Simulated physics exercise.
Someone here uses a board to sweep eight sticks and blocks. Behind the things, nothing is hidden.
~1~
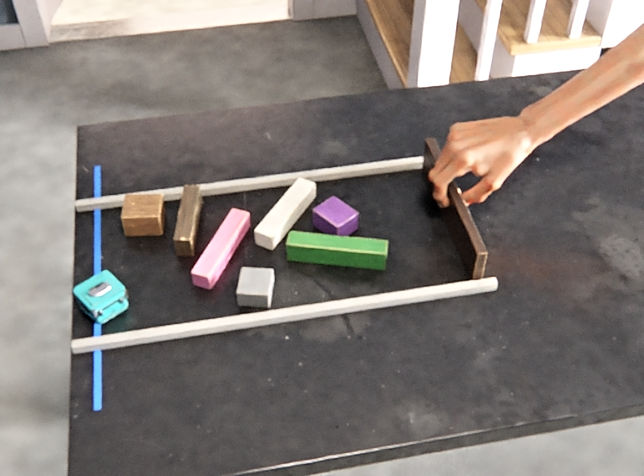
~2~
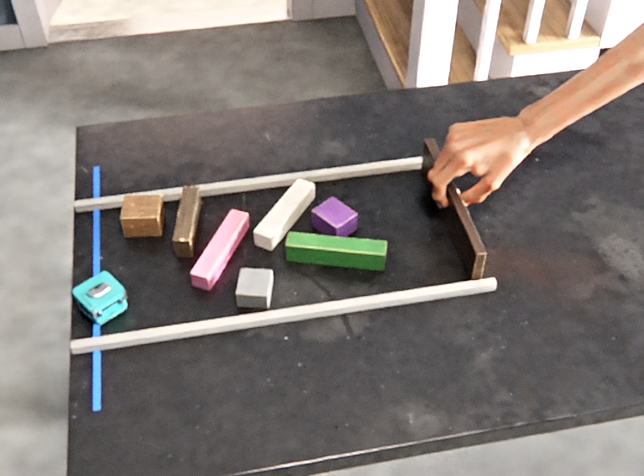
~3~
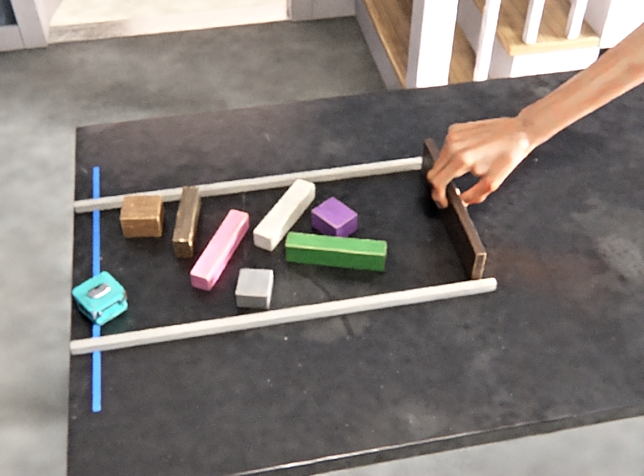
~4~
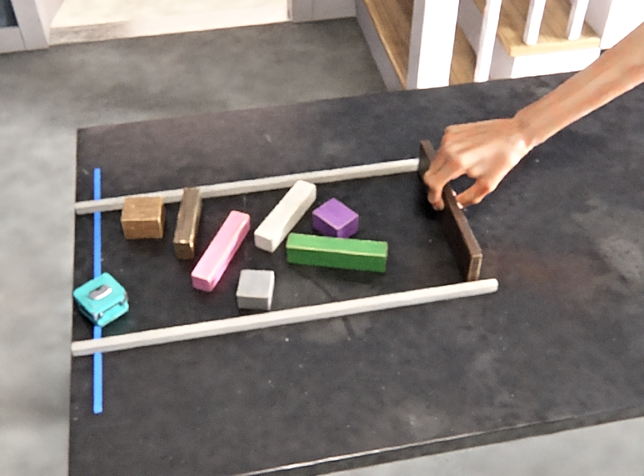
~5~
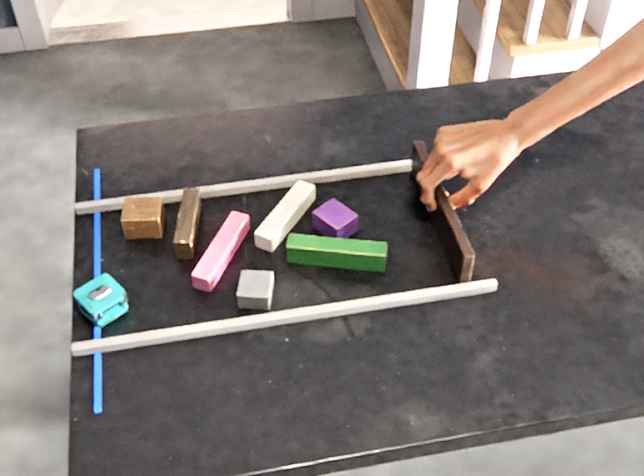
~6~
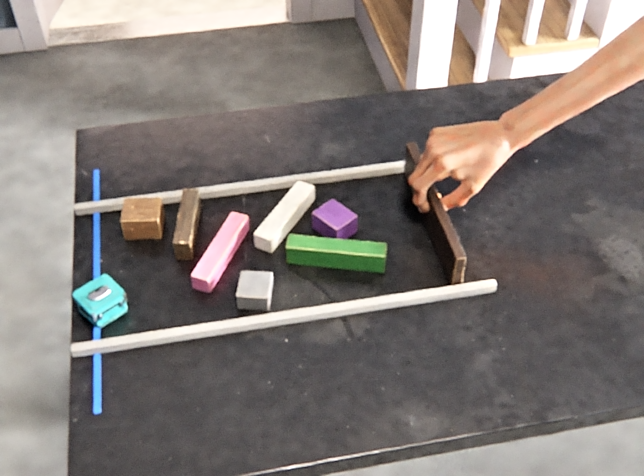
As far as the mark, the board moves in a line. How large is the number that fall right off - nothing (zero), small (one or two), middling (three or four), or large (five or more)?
Large - five or more.
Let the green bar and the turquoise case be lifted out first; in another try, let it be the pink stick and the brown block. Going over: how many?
4 and 4.
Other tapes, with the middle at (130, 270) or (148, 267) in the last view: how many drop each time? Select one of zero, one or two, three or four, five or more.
Counts, in turn - three to four; either three or four.
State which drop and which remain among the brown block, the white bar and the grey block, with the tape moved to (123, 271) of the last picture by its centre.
The brown block comes down, the white bar does not fall, the grey block stays on.
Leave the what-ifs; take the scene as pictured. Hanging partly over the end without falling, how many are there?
Expected count: 2.
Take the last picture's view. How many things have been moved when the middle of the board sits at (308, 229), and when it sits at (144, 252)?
At the first point the count is 4, at the second it's 8.
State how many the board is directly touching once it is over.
Number: 2.
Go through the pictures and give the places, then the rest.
In the first frame, turquoise case (102, 299); brown block (144, 215); black bar (189, 220); board (452, 207); tape (98, 271).
In the second frame, brown block (143, 216); pink stick (221, 249).
In the third frame, black bar (188, 221); white bar (285, 214).
In the fourth frame, turquoise case (102, 301); grey block (256, 290).
In the fifth frame, brown block (144, 218); green bar (337, 253).
In the sixth frame, turquoise case (101, 302); brown block (143, 218); black bar (188, 223); board (432, 211); tape (97, 274).
Early on, none off yet; turquoise case at rest near (101, 302); brown block at rest near (143, 218); black bar at rest near (188, 223).
A while later, none off yet; turquoise case at rest near (101, 302); brown block travelled about its own width near (85, 218); black bar travelled about its own width near (120, 224).
Finally, the number that fall off is five or more; lost, green bar, white bar, pink stick, black bar, brown block and turquoise case.
